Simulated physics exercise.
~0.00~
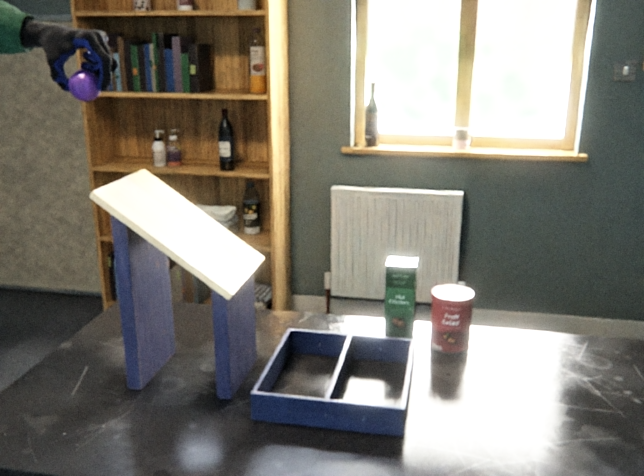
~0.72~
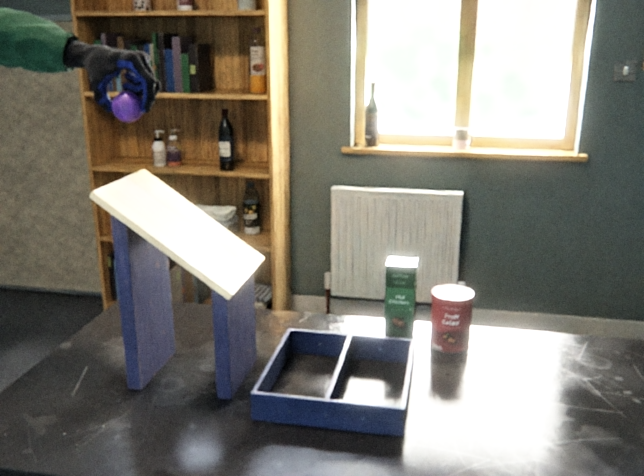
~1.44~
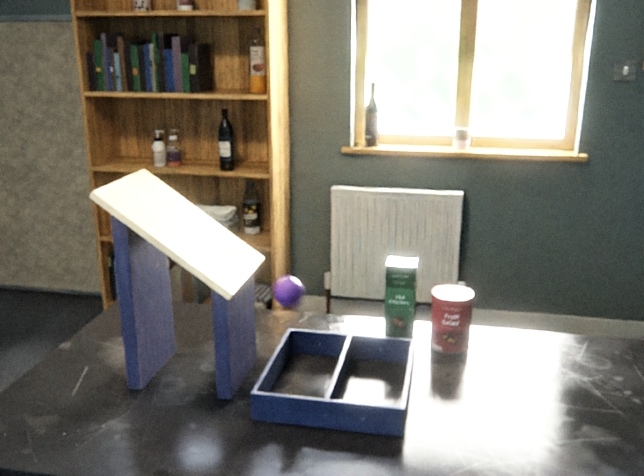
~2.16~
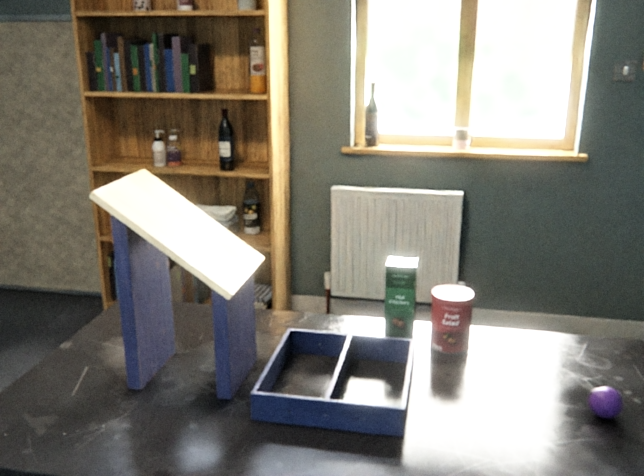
A room with a dark tabletop is seen from a fixed view in front, with a wooden bookcase, a white radiator and a bright window behind. On the left, a pale board slopes down to the right on blue supports, beside a blue tray with two bays, while a green carton and a red tin stand further right. A gloved hand at the upper left carries a purple onion right and slightly down above the board. The hand lets go and withdraws, and the onion passes off the board's lower end. It ends on the tabletop at the far right, outside both bays, with the carton and tin unmoved.
